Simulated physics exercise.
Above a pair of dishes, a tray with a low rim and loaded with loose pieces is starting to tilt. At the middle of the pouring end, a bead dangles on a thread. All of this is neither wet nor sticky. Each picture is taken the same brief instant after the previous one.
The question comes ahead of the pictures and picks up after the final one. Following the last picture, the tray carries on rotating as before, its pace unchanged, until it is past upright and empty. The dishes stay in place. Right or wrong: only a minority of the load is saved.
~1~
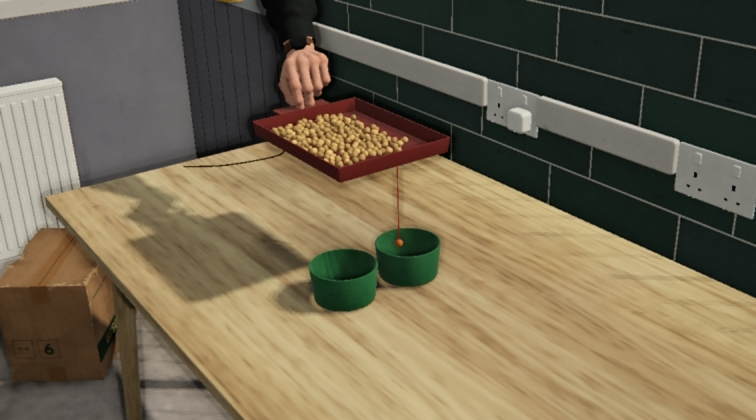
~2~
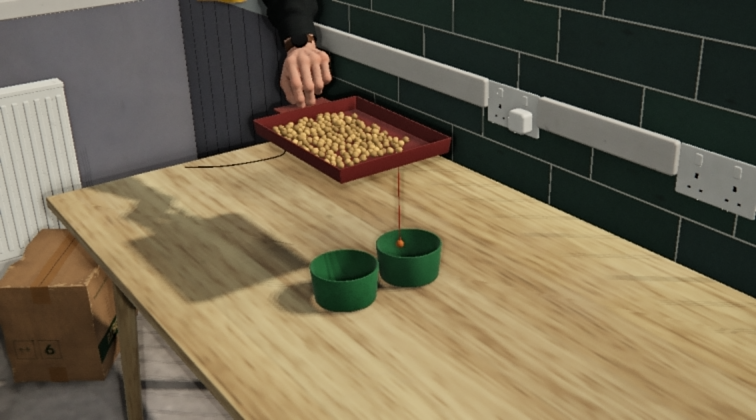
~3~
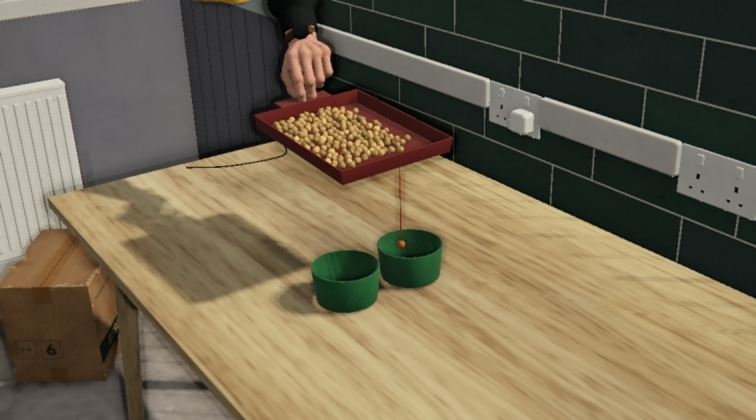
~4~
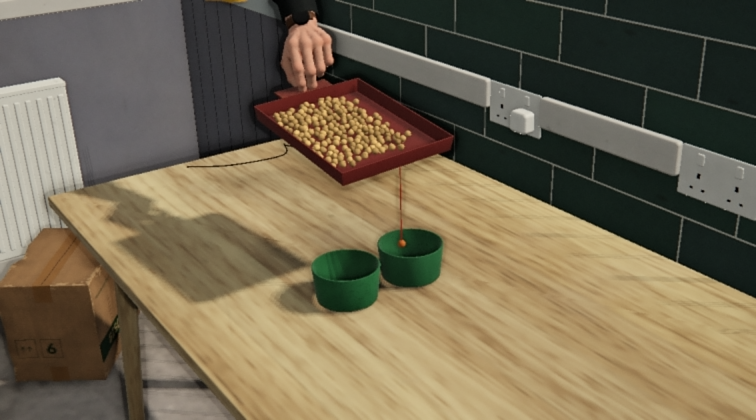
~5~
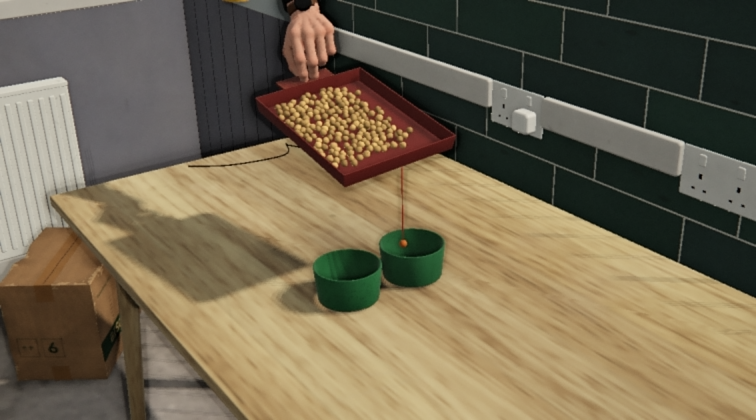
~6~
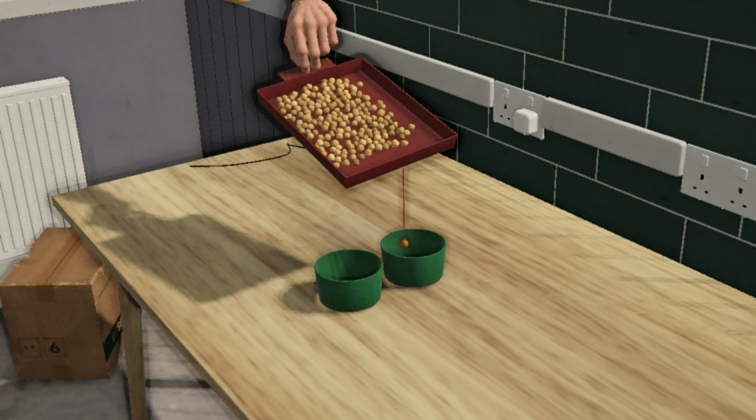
Right, only a minority is saved.
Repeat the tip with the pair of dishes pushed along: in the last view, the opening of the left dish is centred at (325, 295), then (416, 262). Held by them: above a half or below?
Well, a majority share the first time and a minority share the next.
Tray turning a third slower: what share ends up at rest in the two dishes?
Roughly 30%.
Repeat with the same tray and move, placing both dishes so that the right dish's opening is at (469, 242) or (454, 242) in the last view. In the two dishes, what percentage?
Trial 1 near 30 percent, trial 2 near 40 percent.
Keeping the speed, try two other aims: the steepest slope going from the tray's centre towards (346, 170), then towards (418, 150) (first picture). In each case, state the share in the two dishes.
I'd expect around 70 in a hundred first and around 30 in a hundred second.
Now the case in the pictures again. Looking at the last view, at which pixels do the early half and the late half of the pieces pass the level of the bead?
The first part passes (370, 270); everything after passes (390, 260).
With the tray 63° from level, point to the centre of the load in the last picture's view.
The load is centred about (362, 142).
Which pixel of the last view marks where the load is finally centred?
(384, 313).
Soon after the last picture, tray tipped steeply; nearly all on the tray; a stray few outside both; a stray few in the air.
A little later, tray tipped past a quarter turn; most on the tray; a stray few in the left dish; a small part outside both; a small part in the air.
Later still, tray tipped past a quarter turn; about a quarter in the left dish; most outside both.
At rest, tray tipped past a quarter turn; about a quarter in the left dish; none in the right dish; most outside both.
